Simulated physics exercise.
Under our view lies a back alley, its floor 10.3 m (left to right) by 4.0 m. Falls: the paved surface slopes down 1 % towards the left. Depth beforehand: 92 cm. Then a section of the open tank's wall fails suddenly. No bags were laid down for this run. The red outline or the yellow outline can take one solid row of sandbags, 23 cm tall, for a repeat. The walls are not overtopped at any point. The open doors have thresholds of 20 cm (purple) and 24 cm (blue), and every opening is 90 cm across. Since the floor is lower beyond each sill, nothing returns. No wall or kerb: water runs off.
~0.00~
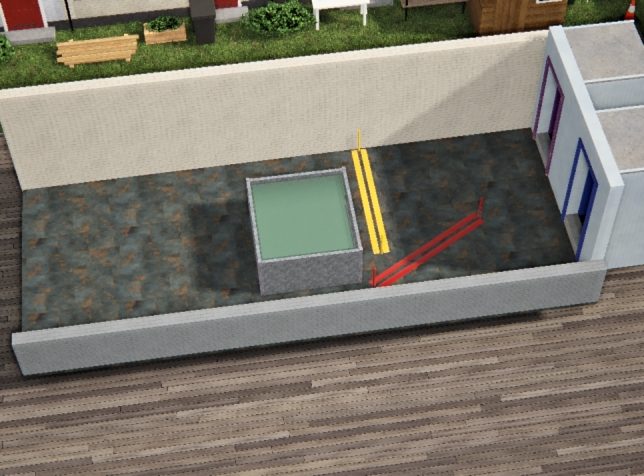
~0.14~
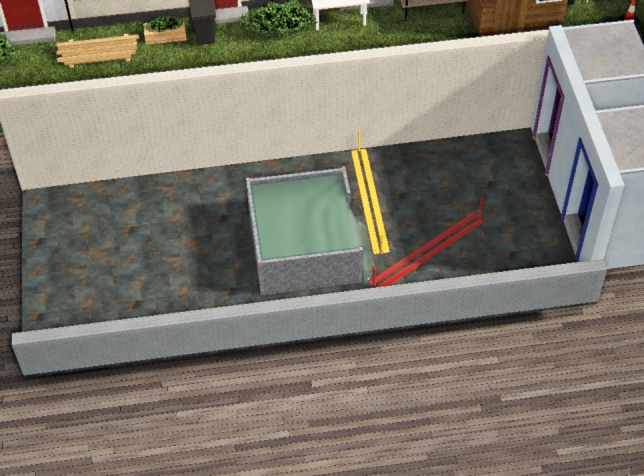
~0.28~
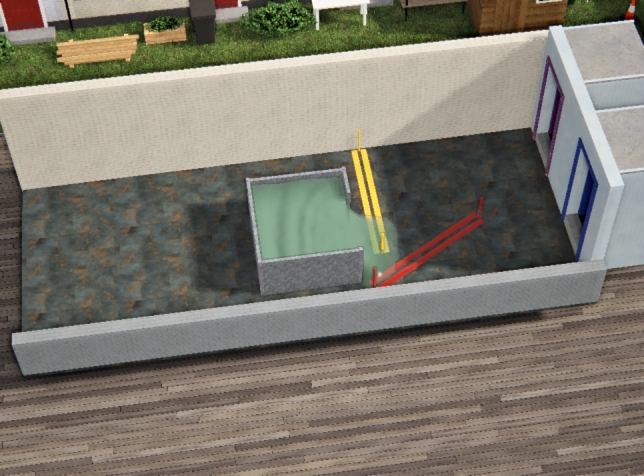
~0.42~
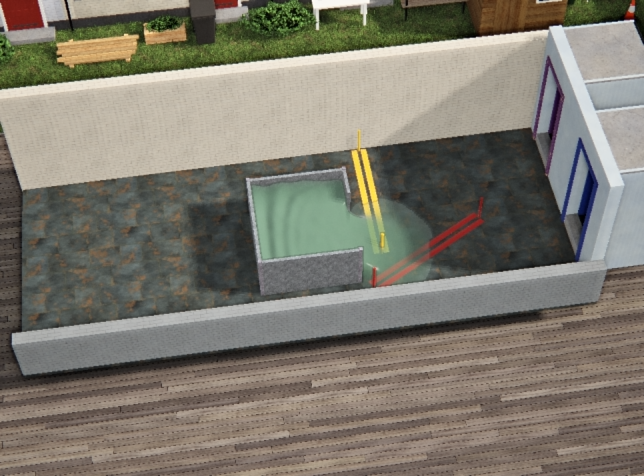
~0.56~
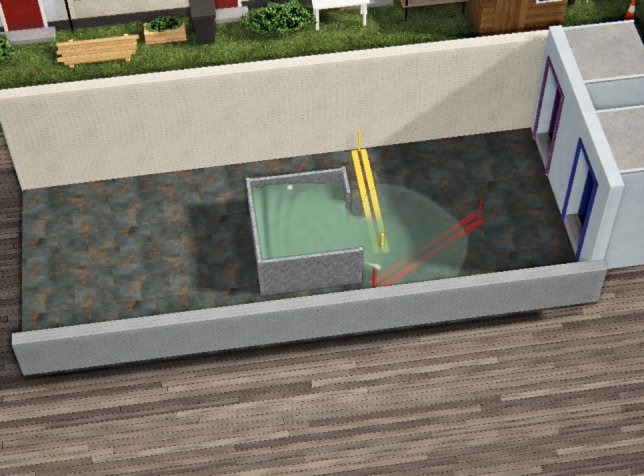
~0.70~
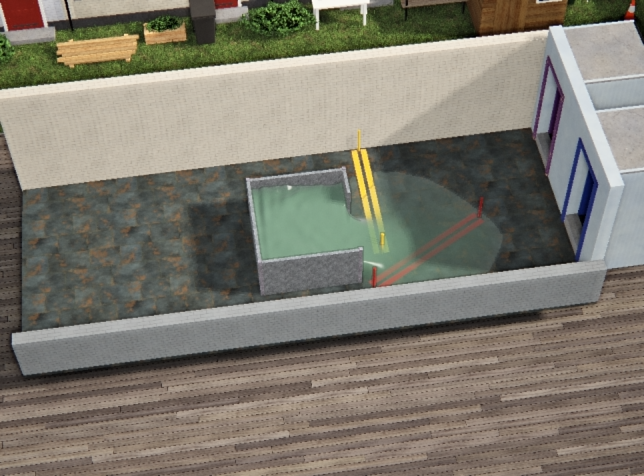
Greenish water sits still in an open tank in a walled back alley, then starts pouring out through a gap on the tank's right side. It fans out across the dark paving, spreading over the lower part of the yellow outline and then the red outline, thinning into a wide, pale sheet toward the right.
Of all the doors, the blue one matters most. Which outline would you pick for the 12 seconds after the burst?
The red outline.
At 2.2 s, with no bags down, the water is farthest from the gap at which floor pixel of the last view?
(531, 130).
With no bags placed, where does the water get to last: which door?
The purple door.
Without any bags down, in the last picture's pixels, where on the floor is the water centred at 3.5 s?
Centre of the water: Close to (442, 222).
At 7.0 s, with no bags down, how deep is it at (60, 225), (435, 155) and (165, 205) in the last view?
Depths: About 3, 13, 4 cm.
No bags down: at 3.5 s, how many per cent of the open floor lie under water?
I'd guess around 40 in a hundred.
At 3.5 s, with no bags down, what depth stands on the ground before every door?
So purple stands at 28 cm, while blue stands at 27 cm.
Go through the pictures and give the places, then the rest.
Still water, 92 cm deep, in the open tank at (303, 217), in the first frame.
The front is at (364, 282), 0.7 m from the gap at (353, 241); 0.4 m2 of floor is under water; 92 cm left at the back of the open tank, in the second frame.
Water pours out at (353, 243) and has run 1.0 m, to (385, 219); typically 15 cm deep outside, 91 cm at the open tank's back, in the third frame.
Water pours out at (353, 244) and has run 1.6 m, to (427, 229); typically 11 cm deep outside, 82 cm at the open tank's back, in the fourth frame.
Water pours out at (353, 244) and has run 2.2 m, to (462, 231); typically 8 cm deep outside, 76 cm at the open tank's back, in the fifth frame.
The front is at (499, 239), 2.9 m from the gap at (353, 244); 7.3 m2 of floor is under water; 78 cm left at the back of the open tank, in the sixth frame.
After 1.4 s water covers 40 % of the floor and is deepest (59 cm) near (583, 282) in the run without bags; in at the blue door, 5 L with no bags, 0 L with the row on red, 0 L on yellow.
After 2.2 s water covers 40 % of the floor and is deepest (50 cm) near (581, 275) in the run without bags; in at the blue door, 48 L with no bags, 0 L with the row on red, 48 L on yellow.
After 3.5 s water covers 40 % of the floor and is deepest (36 cm) near (497, 134) in the run without bags; in at the blue door, 123 L with no bags, 8 L with the row on red, 121 L on yellow.
After 7.0 s water covers 75 % of the floor and is deepest (20 cm) near (353, 200) in the run without bags; in at the blue door, 127 L with no bags, 8 L with the row on red, 123 L on yellow.
After 12.0 s water covers 95 % of the floor and is deepest (12 cm) near (386, 148) in the run without bags; in at the blue door, 127 L with no bags, 8 L with the row on red, 123 L on yellow.
